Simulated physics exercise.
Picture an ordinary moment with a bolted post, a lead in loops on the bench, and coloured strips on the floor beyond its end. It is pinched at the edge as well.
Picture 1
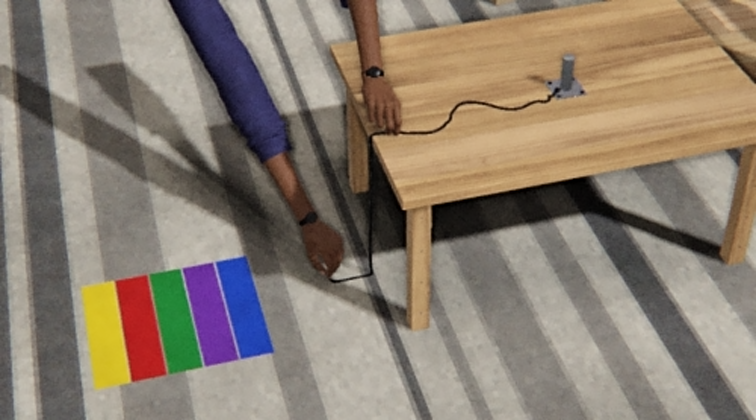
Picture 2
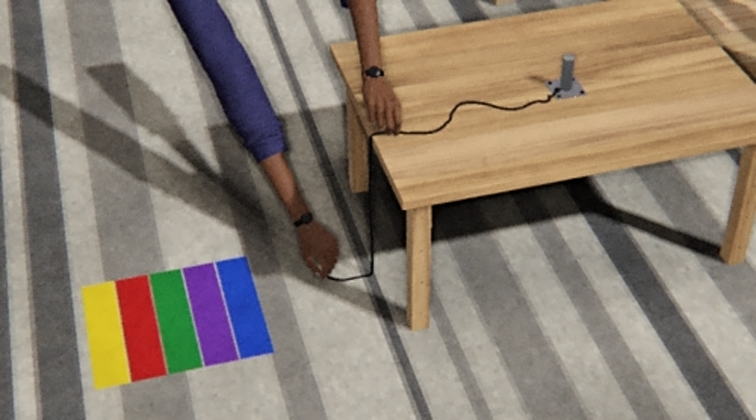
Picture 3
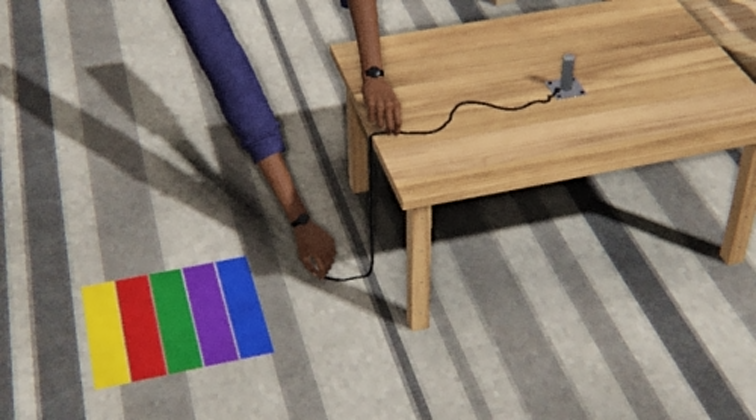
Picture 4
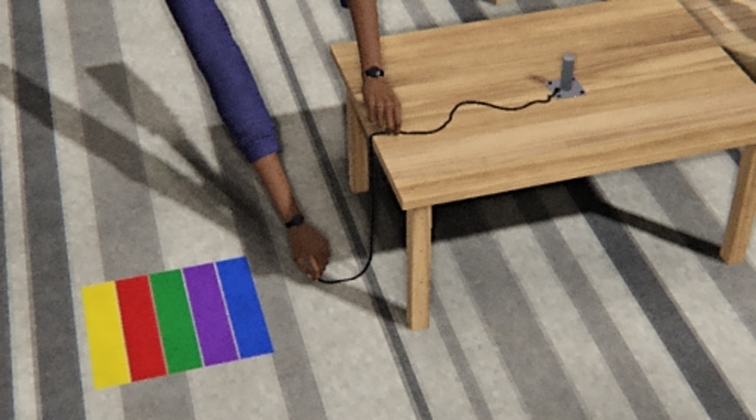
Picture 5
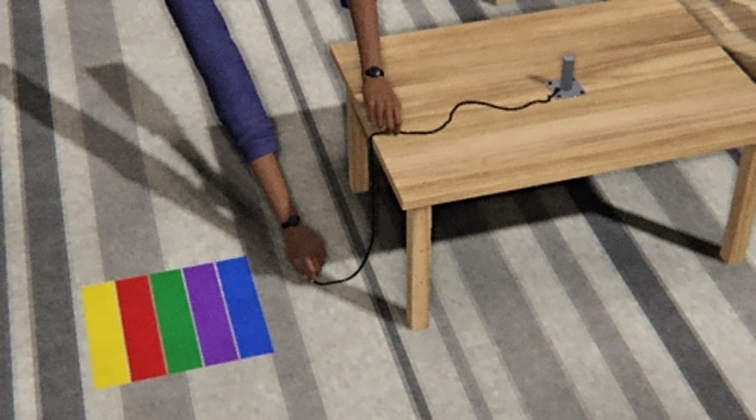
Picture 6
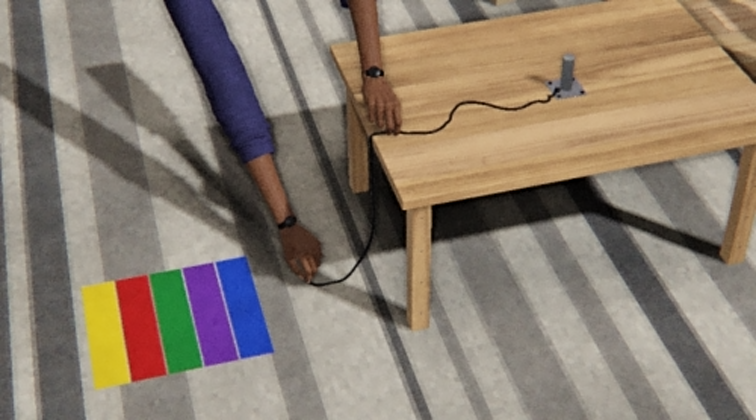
A hand slowly draws the black cord's end left across the floor toward coloured strips.
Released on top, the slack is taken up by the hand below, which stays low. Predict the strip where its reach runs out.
Its reach runs out at the green strip.
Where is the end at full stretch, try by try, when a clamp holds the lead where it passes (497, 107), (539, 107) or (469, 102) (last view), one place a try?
First try near (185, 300), second near (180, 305), third near (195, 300).
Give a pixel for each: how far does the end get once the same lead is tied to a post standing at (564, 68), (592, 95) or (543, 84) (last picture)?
Roughly (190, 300), then (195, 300), then (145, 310).
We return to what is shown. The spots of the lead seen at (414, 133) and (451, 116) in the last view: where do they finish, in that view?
Point one: (375, 132); point two: (425, 120).
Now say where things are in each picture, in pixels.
End (327, 274); blue (252, 338); purple (217, 345); green (182, 352); red (146, 359); yellow (110, 367), in the first picture.
End (322, 275); lead through (539, 101) (474, 102) (429, 133) (371, 153) (370, 210) (372, 265), in the second picture.
End (319, 275), in the third picture.
End (313, 276); lead through (539, 101) (474, 102) (429, 133) (372, 153) (373, 209) (368, 265), in the fourth picture.
End (309, 277), in the fifth picture.
End (305, 278); lead through (539, 101) (474, 102) (429, 133) (372, 153) (374, 209) (357, 264), in the sixth picture.
Soon after, end near (225, 294); over blue.
Then, end near (189, 301); over green.
At full stretch, end near (168, 305); over green. The end stops over the green strip.
